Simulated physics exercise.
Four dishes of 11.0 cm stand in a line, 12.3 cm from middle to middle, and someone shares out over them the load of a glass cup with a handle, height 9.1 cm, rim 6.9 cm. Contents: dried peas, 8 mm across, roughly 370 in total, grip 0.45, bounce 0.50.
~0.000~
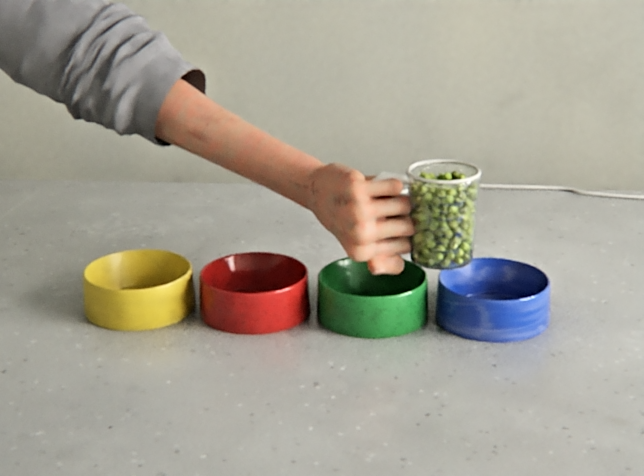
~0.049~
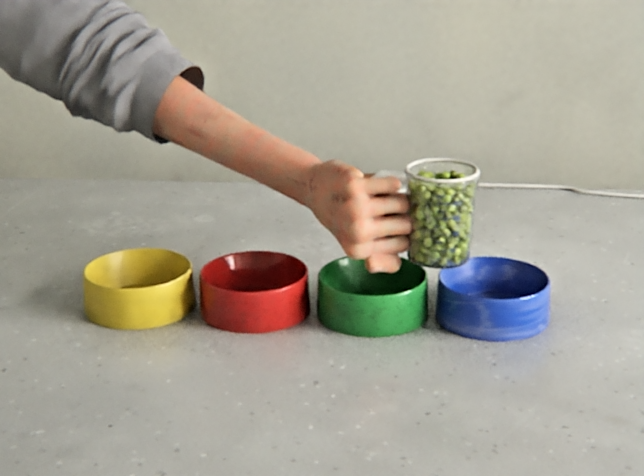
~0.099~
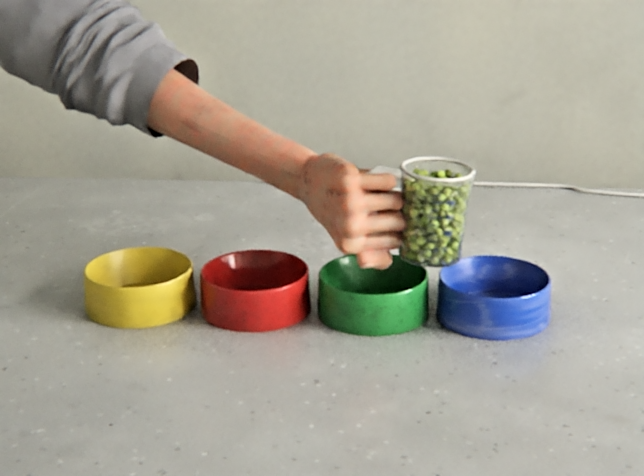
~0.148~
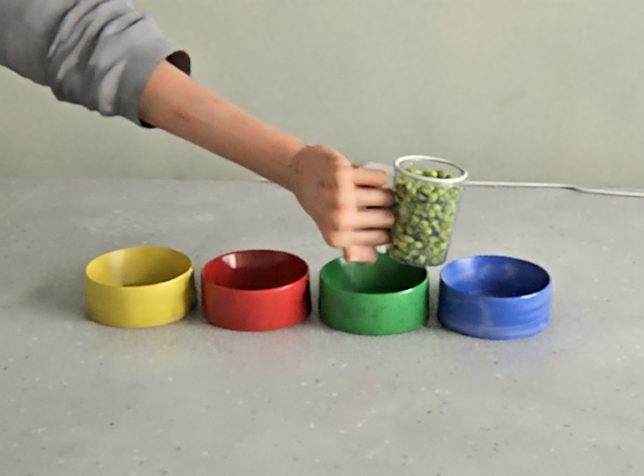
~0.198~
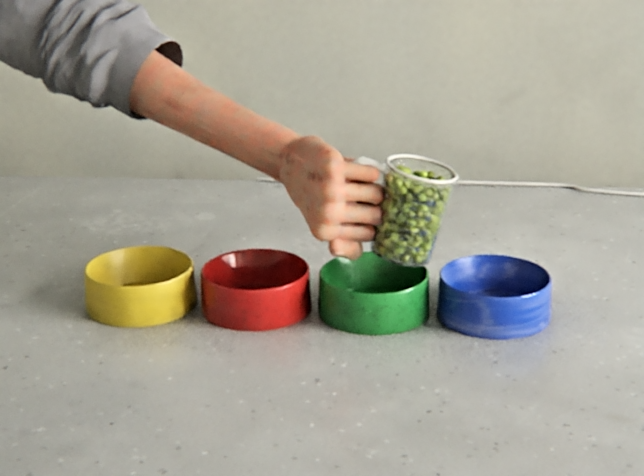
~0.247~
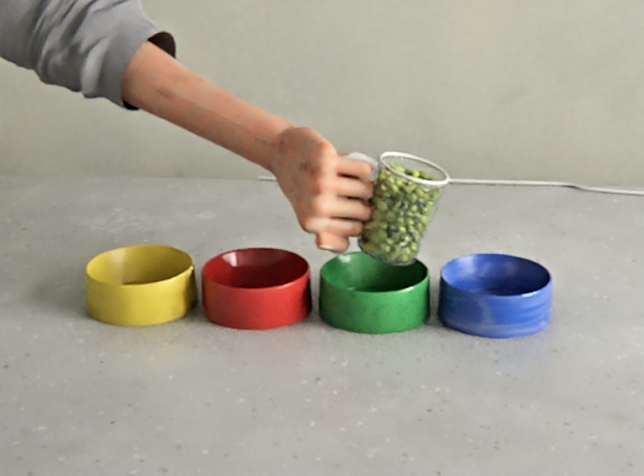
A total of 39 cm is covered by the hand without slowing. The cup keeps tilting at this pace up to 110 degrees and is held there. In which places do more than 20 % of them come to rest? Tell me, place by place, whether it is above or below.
Red: Above the mark; blue: Below the mark; green: Below the mark; yellow: Above the mark; counter: Below the mark.
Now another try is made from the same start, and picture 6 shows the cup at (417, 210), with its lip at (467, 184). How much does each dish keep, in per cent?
Kept per dish: Red = 20, blue = 0, green = 70, yellow = 0.
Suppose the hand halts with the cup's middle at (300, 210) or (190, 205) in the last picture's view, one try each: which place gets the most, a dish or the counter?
Top receivers, in order: Green and red.
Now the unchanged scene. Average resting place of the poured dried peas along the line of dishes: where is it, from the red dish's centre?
Around 8 cm away, toward the left-hand end.
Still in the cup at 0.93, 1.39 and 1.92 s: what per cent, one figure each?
First 100, then 50, then 5 per cent.
After 0.93 s, tilt 78 degrees; cup holds 100 %.
After 1.39 s, tilt 110 degrees; cup holds 50 %, red 30 %, yellow 5 %.
After 1.92 s, tilt 110 degrees; cup holds 5 %, red 35 %, yellow 50 %.
By 2.6 s all is still; red 35 %, blue 0 %, green 0 %, yellow 55 %, counter 10 %.
